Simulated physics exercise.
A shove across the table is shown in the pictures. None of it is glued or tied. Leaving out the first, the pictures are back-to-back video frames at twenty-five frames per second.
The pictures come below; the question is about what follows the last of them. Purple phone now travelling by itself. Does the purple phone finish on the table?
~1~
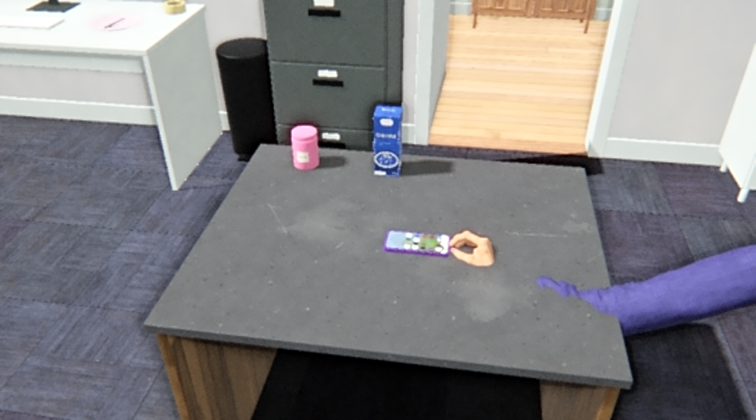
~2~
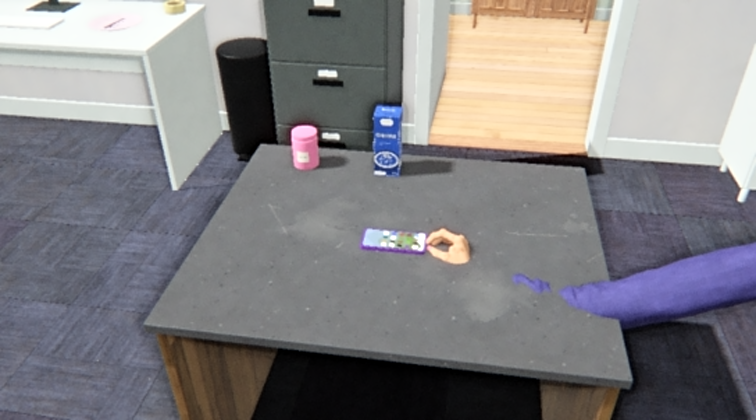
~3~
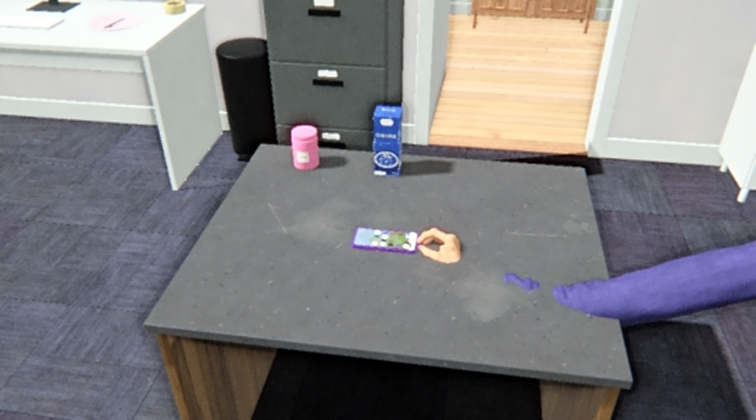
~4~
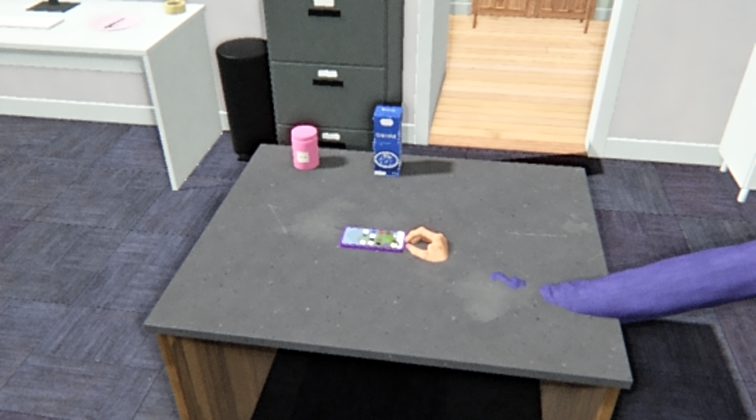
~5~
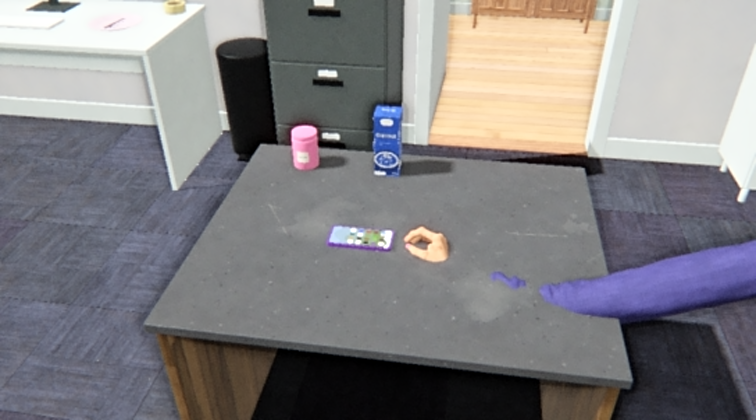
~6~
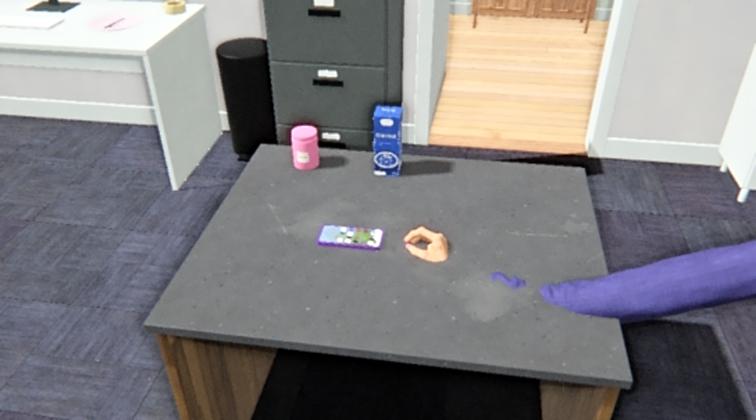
Yes, it finishes on the table.
Then, 0.30 s past the last view, purple phone displaced about its own width near (334, 236).
Then, 0.60 s past the last view, purple phone resting near (334, 236).
Finally, moved from the start, purple phone. Final places as the last picture's camera would see them, purple phone near (334, 236).
